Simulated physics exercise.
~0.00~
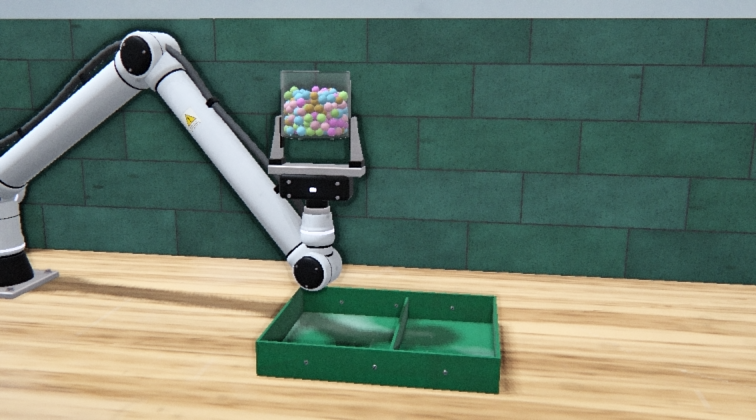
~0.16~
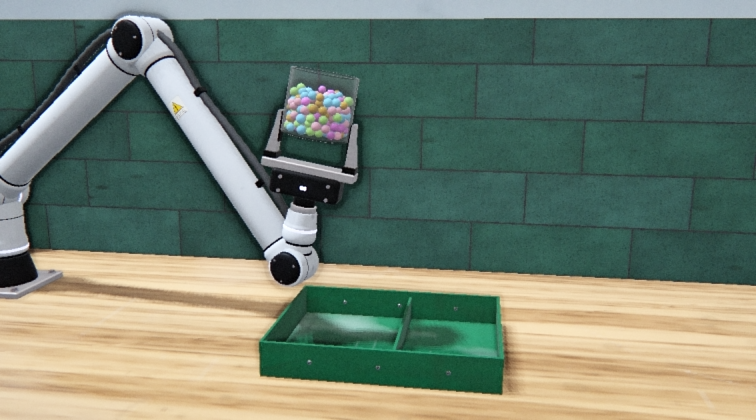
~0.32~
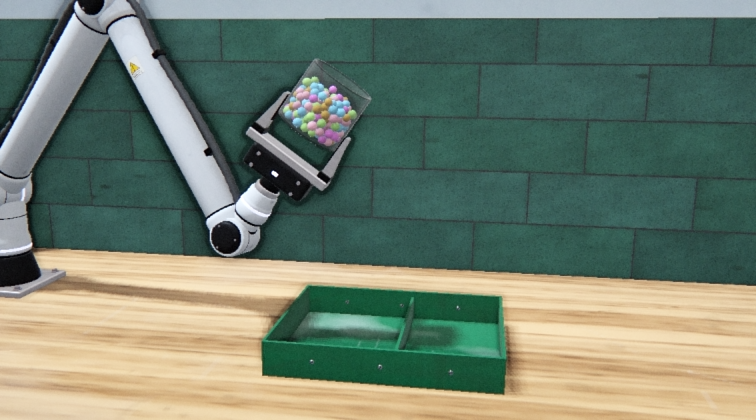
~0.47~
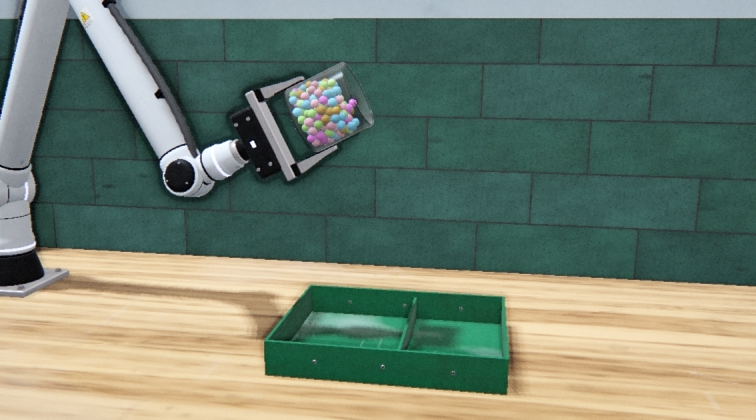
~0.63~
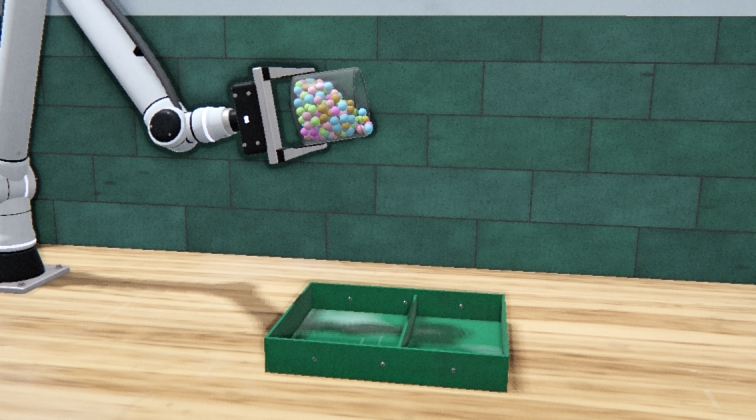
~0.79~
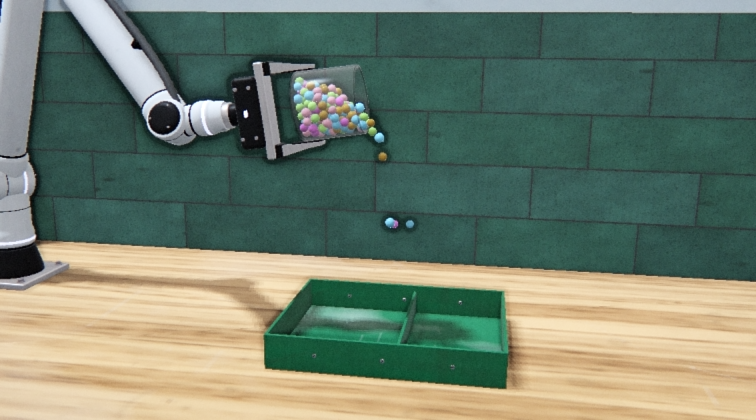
Above a green divided tray on a wooden surface, a white robot arm held a clear tumbler of colourful round sweets, tilted it to the right until nearly sideways, and a few sweets dropped out.
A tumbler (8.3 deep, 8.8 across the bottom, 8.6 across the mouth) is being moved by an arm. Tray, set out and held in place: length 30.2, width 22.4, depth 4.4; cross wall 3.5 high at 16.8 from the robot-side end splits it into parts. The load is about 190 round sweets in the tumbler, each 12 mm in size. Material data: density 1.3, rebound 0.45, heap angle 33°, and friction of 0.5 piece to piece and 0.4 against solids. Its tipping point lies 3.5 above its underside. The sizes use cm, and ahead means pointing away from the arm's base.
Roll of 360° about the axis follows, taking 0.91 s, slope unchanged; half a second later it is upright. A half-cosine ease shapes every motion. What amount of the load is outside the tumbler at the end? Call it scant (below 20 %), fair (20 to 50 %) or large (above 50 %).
Fair.
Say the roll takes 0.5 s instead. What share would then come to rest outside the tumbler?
Around 25 %.
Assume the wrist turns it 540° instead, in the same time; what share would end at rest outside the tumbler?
I'd put it at about 35 %.
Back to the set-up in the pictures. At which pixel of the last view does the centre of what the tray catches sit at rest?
Around (415, 336).
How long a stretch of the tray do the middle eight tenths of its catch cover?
About 20 cm.
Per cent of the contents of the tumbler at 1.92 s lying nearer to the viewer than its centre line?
Roughly 35 in every hundred.
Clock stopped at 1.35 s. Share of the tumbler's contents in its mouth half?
Mouth-half share: Approx. 40 %.
By 1.35 s, tipped 82°, highest piece 37 above the table; 150 in the tumbler, 15 in the robot-side part, 13 in the far-side part, 12 in flight or on a rim.
By 1.92 s, tipped 49°, highest piece 35 above the table; 118 in the tumbler, 35 in the robot-side part, 35 in the far-side part, 2 in flight or on a rim.
By 2.40 s, upright, highest piece 36 above the table; 118 in the tumbler, 37 in the far-side part, 35 in the robot-side part.
By 3.10 s, upright, highest piece 36 above the table; 118 in the tumbler, 37 in the far-side part, 35 in the robot-side part.
Final count, 118 in the tumbler, 37 in the far-side part, 35 in the robot-side part. That is 38 % outside the tumbler.
